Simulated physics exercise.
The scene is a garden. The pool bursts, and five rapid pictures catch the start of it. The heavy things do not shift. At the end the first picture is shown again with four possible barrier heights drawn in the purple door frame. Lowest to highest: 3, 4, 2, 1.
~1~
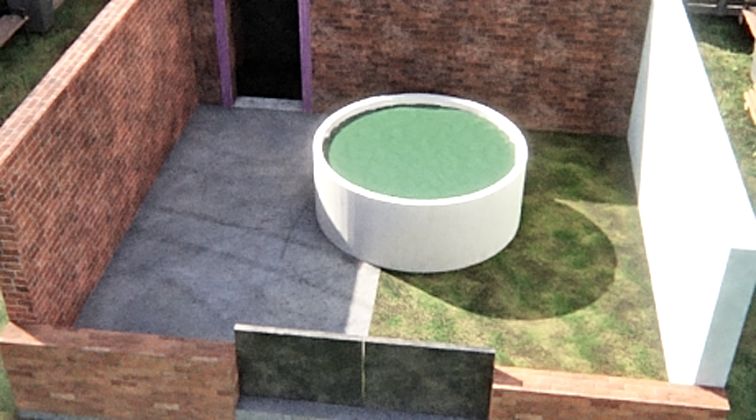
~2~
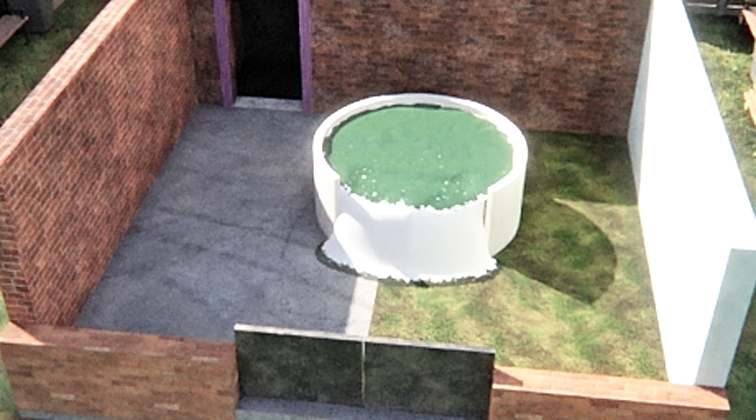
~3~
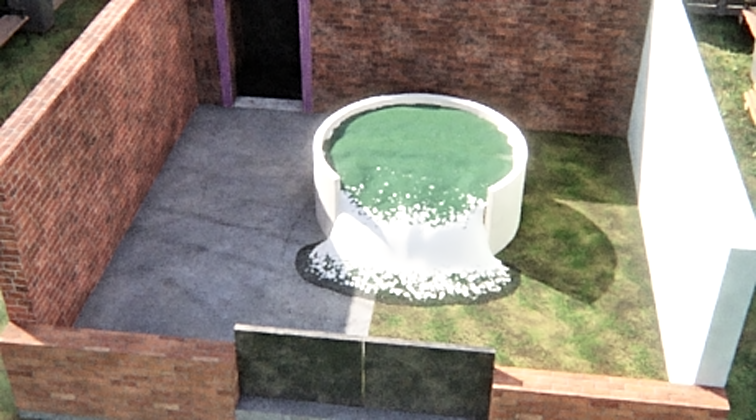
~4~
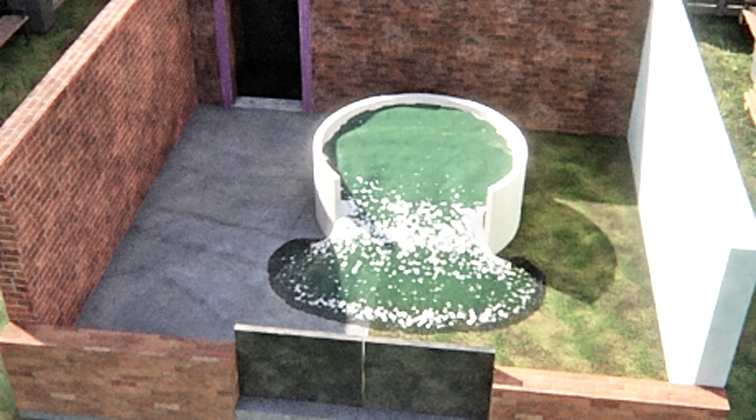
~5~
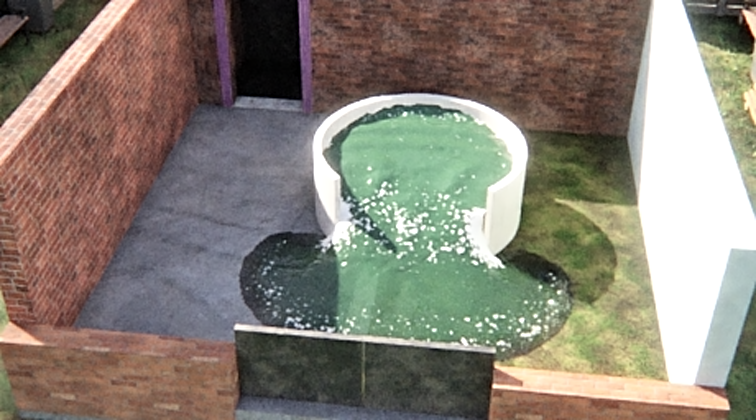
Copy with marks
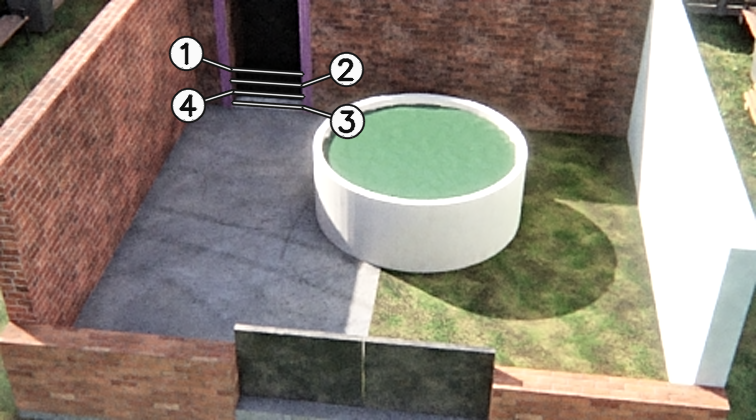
In a walled garden, a round white pool of green water stood still until its front side opened, and the water poured out, foaming white, and spread across the paving and grass.
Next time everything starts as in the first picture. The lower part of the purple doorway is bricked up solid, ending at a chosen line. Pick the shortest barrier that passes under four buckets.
It is 4.
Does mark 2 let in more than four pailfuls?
No, not at all.
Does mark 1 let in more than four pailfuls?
No, that is safe.
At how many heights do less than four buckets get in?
Three.
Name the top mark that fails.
It is 3.
On the marked copy, 1 at (266, 71); 2 at (266, 83); 3 at (268, 105); 4 at (267, 94); from the bottom up 3, 4, 2, 1.
If 1 is chosen, nothing gets over.
If 2 is chosen, nothing gets over.
If 3 is chosen, about 13 bucketfuls get in.
If 4 is chosen, nothing gets over.
